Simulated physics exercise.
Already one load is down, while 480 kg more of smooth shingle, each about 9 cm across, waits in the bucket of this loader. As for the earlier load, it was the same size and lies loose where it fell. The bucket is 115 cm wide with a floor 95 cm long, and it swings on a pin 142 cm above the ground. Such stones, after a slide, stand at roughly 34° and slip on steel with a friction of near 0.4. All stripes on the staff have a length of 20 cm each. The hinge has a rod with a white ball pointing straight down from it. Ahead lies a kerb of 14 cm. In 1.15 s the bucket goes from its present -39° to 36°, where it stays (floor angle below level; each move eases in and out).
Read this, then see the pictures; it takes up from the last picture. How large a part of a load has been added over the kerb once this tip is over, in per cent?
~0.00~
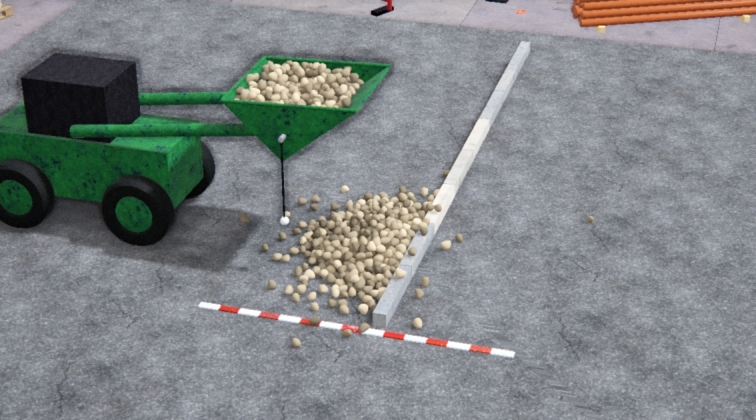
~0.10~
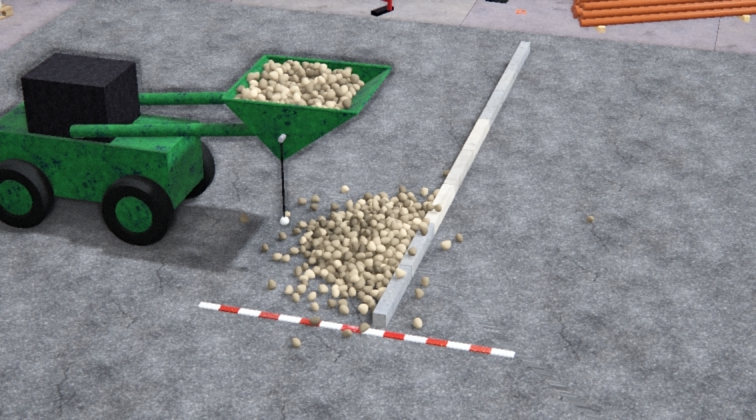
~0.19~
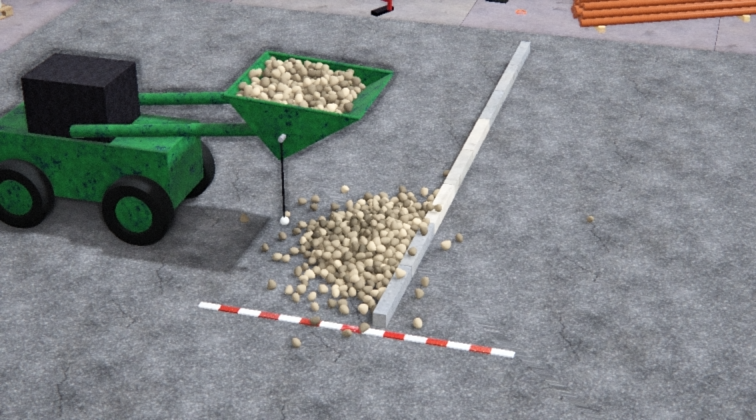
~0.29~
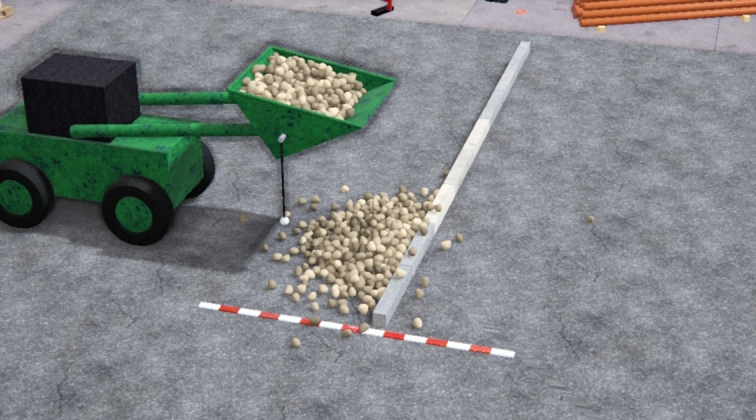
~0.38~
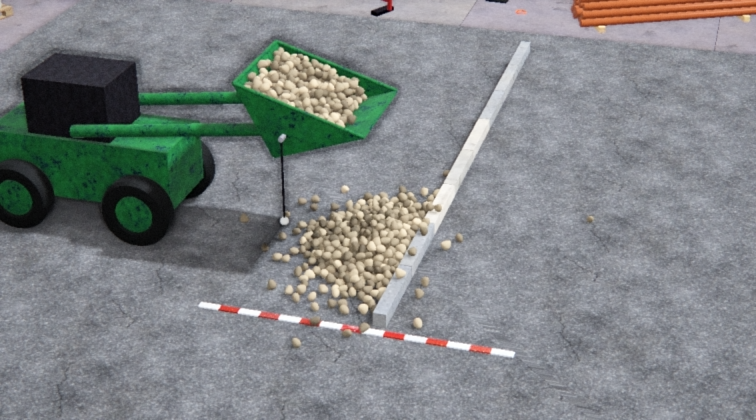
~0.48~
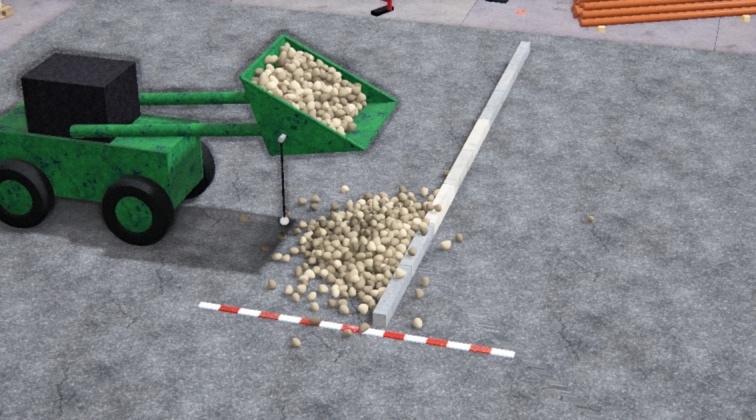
Around 56 per cent is added.
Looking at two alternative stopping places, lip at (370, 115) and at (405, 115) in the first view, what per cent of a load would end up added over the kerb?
First place: Roughly 70 %; second place: Roughly 100 %.
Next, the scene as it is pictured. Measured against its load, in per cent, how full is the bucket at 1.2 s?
Still inside: Some 60 %.
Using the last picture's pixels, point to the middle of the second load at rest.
They settle centred around (429, 247).
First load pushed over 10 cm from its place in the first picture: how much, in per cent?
5 per cent.
After 0.9 s the floor is at 24°; in per cent of one load, 100 in the bucket, 99 on this side of the kerb, 1 over the kerb; the foremost stones are at (454, 253).
After 1.2 s the floor is at 36°; in per cent of one load, 59 in the bucket, 139 on this side of the kerb, 1 over the kerb; the foremost stones are at (455, 251).
After 1.6 s the floor is at 36°; in per cent of one load, 14 in the bucket, 167 on this side of the kerb, 19 over the kerb; the foremost stones are at (501, 250).
After 4.4 s the floor is at 36°; in per cent of one load, 0 in the bucket, 143 on this side of the kerb, 57 over the kerb; the foremost stones are at (632, 275). Net gain over the kerb, 56.
